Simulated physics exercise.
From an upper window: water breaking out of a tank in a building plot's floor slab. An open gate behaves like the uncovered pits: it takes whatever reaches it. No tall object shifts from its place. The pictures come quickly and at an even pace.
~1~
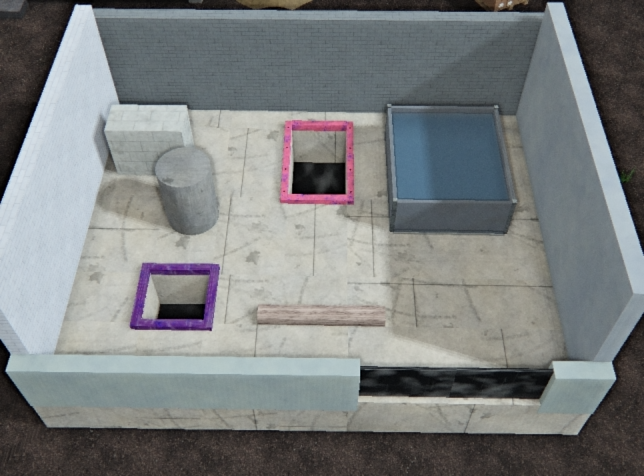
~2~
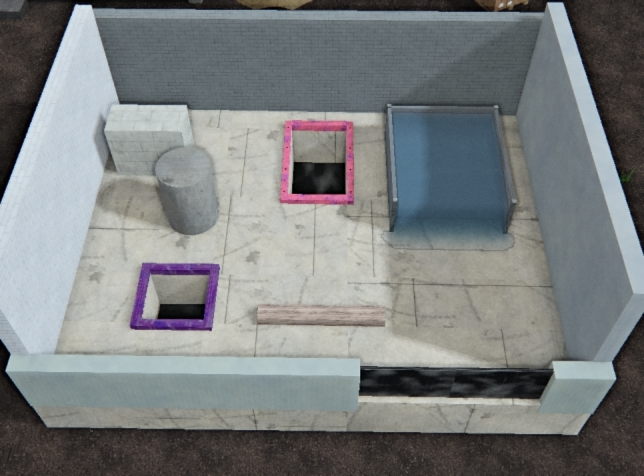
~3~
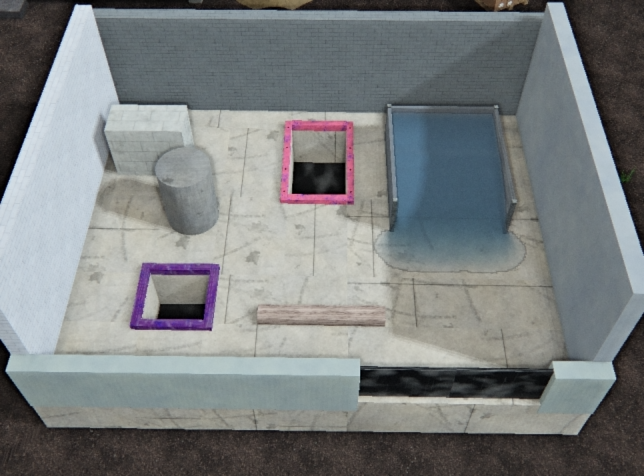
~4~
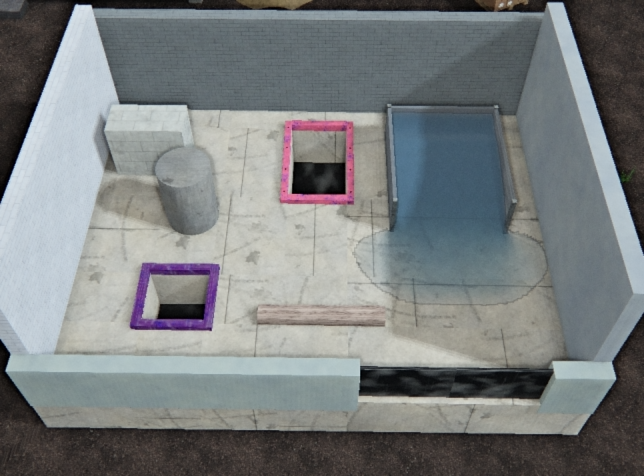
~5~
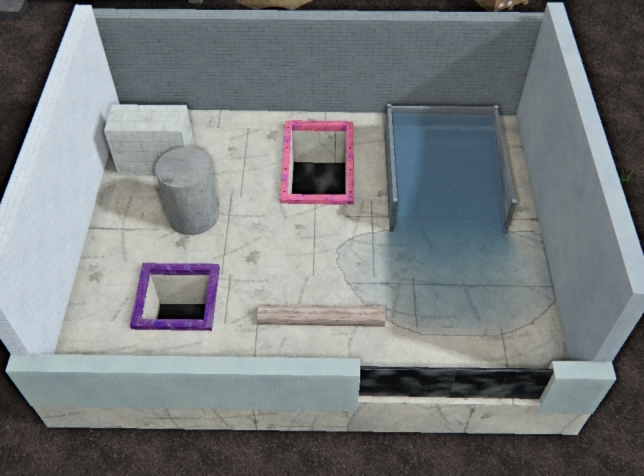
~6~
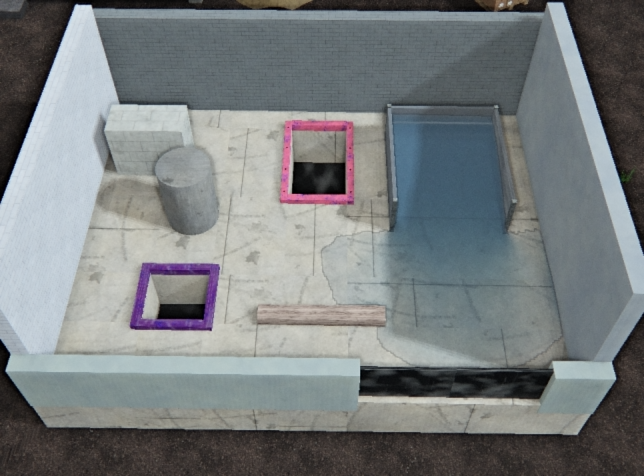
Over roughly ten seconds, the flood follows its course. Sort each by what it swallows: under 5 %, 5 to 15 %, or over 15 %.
Sorted: Gate under 5 %, pink pit under 5 %, purple pit under 5 %.
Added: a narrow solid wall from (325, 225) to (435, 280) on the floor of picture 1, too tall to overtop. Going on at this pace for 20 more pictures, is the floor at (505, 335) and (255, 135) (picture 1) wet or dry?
Going by the list, I'd say reached by the flood, then kept clear of the flood.
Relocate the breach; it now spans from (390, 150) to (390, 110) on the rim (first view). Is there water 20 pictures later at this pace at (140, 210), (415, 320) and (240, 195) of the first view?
Note, points one to three: Unreached / reached and soaked / unreached.
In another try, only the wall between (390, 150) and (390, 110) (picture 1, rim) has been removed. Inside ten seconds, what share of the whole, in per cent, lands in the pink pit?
Share to the pink pit: 45 in a hundred.
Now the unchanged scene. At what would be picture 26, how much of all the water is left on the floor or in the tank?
My figure: Some 100 per cent.
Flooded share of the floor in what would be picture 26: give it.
Near 50 in a hundred.
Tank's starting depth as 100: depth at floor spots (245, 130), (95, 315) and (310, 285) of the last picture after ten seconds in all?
Taking the places in turn, I get roughly 14, 8 and 10 percent.
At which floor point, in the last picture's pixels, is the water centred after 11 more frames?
The water's centre sits above (448, 279).
A moment on, water covers 30 % of the floor; the gate 0 %, the pink pit 0 %, the purple pit 0 %.
Next, water covers 35 % of the floor; the gate 0 %, the pink pit 0 %, the purple pit 0 %.
Then, water covers 50 % of the floor; the gate 0 %, the pink pit 0 %, the purple pit 1 %.
Later, water covers 85 % of the floor; the gate 0 %, the pink pit 0 %, the purple pit 1 %.
In the end, water covers 95 % of the floor; the gate 0 %, the pink pit 1 %, the purple pit 1 %.
